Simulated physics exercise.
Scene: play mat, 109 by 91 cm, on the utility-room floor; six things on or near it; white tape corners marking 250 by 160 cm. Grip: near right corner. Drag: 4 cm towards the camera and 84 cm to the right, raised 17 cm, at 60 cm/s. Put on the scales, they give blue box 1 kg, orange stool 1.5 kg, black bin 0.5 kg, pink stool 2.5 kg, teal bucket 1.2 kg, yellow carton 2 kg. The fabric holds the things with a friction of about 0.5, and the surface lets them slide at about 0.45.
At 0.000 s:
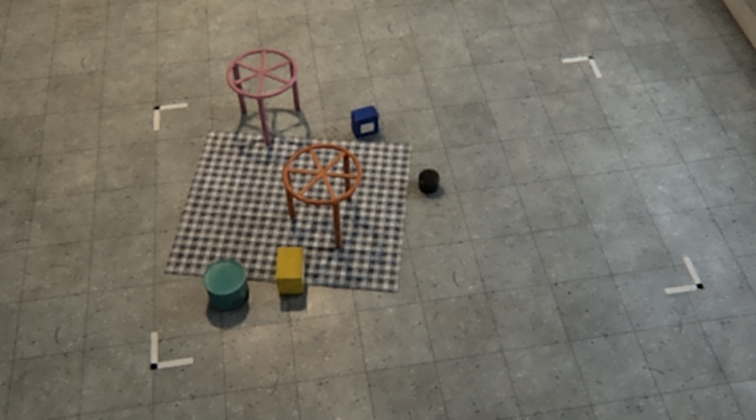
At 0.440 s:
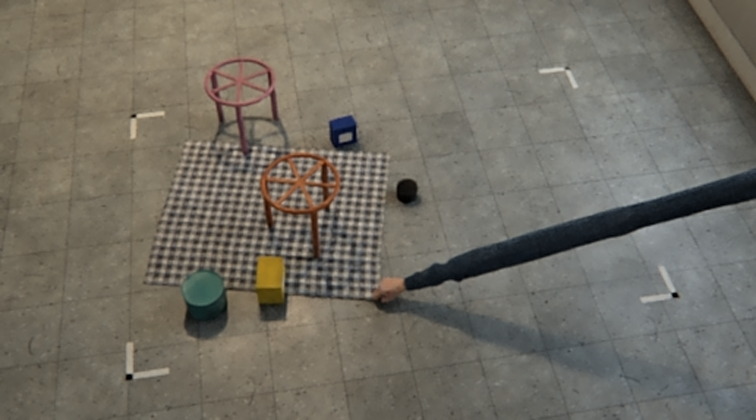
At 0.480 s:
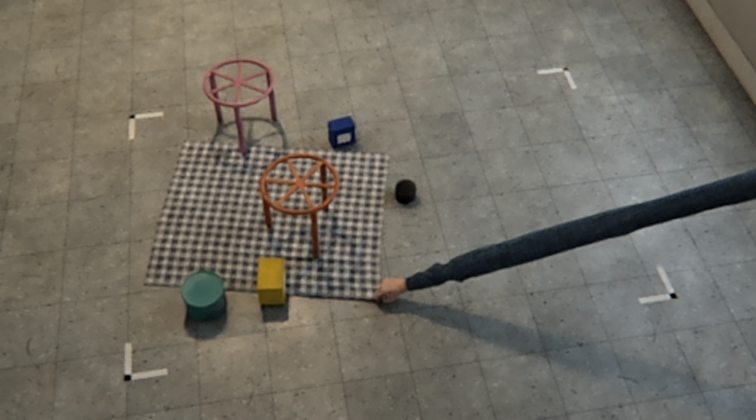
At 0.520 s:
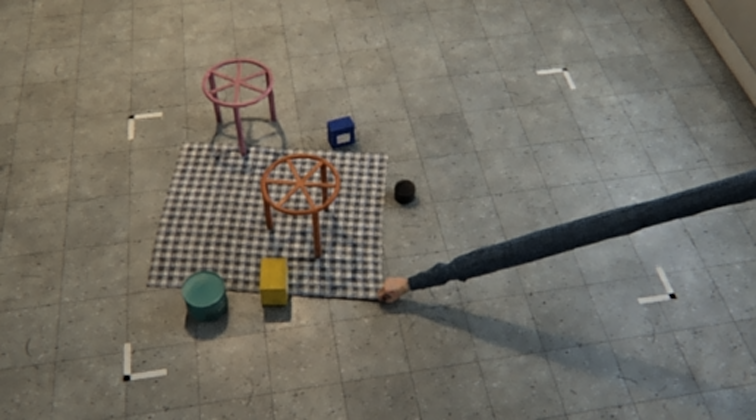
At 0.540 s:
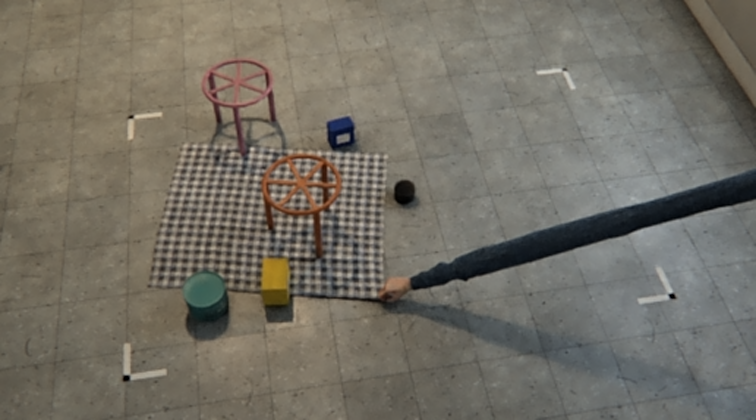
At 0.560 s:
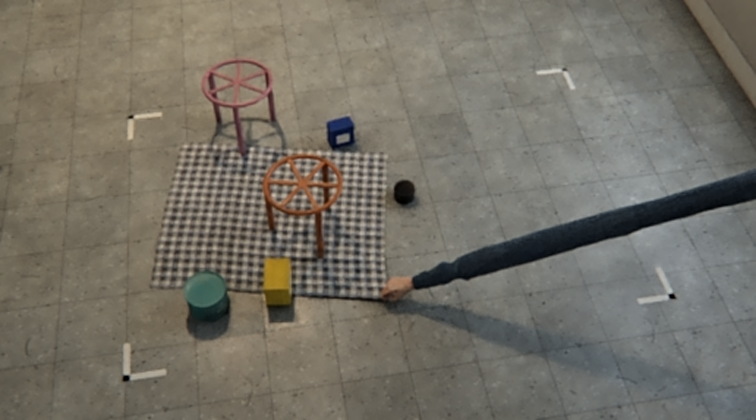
A hand reaching in from the right and gripping the near right corner of a checkered mat, shifting it very slightly rightward.
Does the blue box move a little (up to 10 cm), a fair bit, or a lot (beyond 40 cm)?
A little.
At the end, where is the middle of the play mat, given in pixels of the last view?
Roughly at (428, 240) in the last picture.
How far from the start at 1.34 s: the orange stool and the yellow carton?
Shifts - orange stool: Around 40 cm; yellow carton: Around 50 cm.
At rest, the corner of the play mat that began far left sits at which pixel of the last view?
In the final picture it's somewhere around (303, 193).
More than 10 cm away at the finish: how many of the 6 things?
Counted result: 3.
After 1.0 s, middle of the play mat at (315, 222); yellow carton 30 cm off its start, orange stool 21 cm off its start, teal bucket 16 cm off its start.
After 1.3 s, middle of the play mat at (357, 231); yellow carton 53 cm off its start, orange stool 40 cm off its start, teal bucket 32 cm off its start.
After 1.7 s, middle of the play mat at (413, 237); yellow carton 80 cm off its start at (443, 280), orange stool 73 cm off its start at (455, 221), teal bucket 47 cm off its start at (302, 303).
After 2.1 s, middle of the play mat at (428, 239); yellow carton 90 cm off its start, orange stool 78 cm off its start, teal bucket 52 cm off its start.
After 2.7 s, middle of the play mat at (428, 240); blue box 0 cm off its start at (340, 123), yellow carton 90 cm off its start at (465, 280), orange stool 78 cm off its start at (464, 220), teal bucket 53 cm off its start at (315, 307).
